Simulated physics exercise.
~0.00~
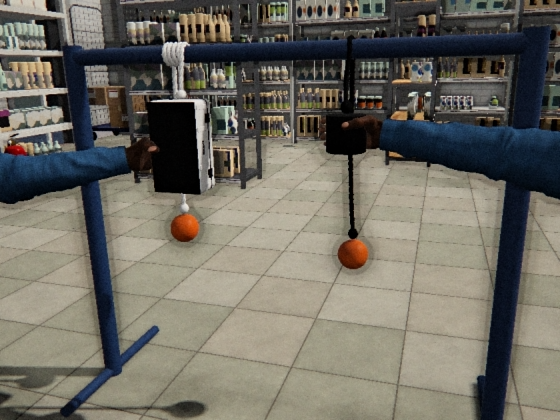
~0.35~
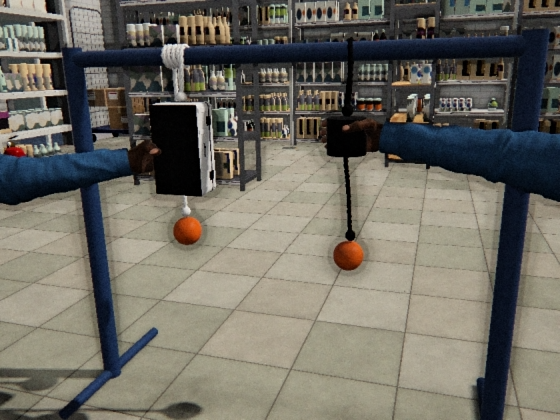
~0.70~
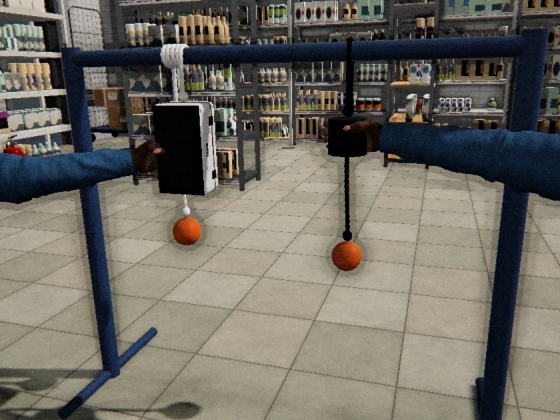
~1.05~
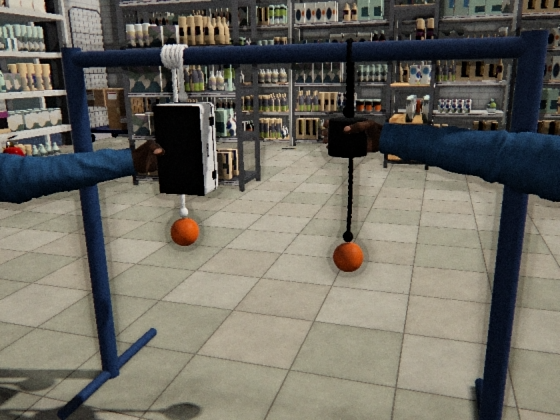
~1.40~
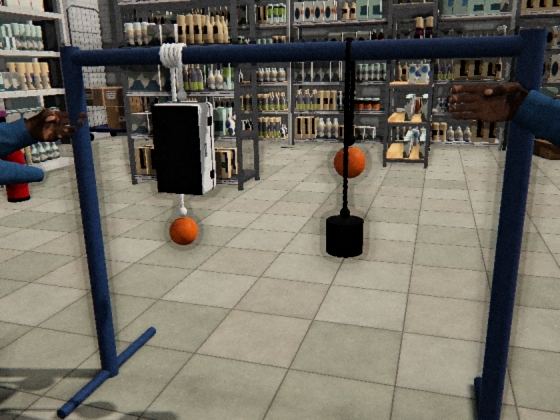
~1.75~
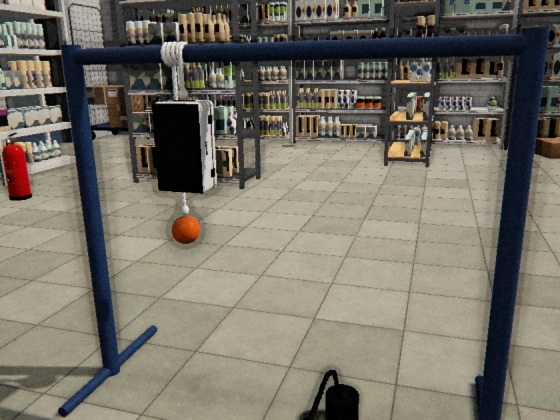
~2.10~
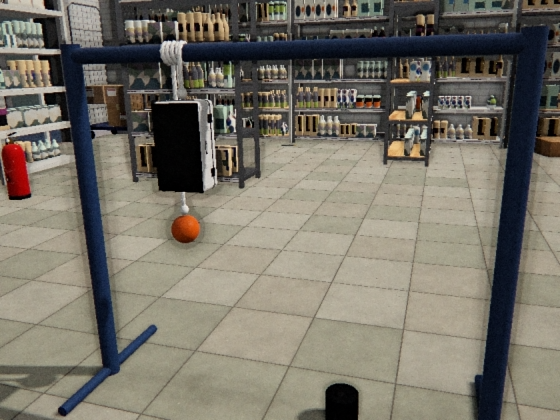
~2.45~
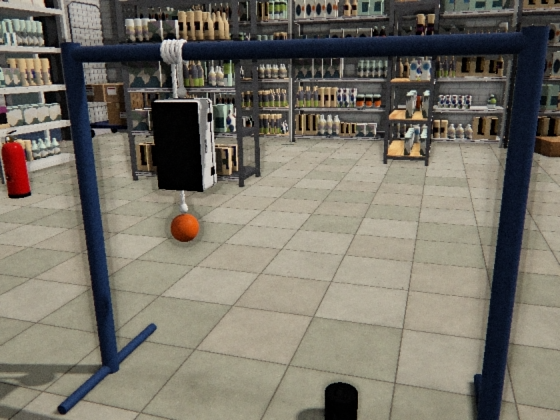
Two arms in blue sleeves reach in from either side of a blue rail in a tiled shop aisle, seen from the front with stocked shelves behind. The left hand steadies a black-and-white case on a white rope, and the right holds a small black cylinder on a dark rope, with an orange ball hanging below each. Both hands let go and draw back. The cylinder drops as the right ball rises towards the rail, and the dark rope comes down too. Finally, the case still hangs above its ball, while the cylinder rests on the floor.
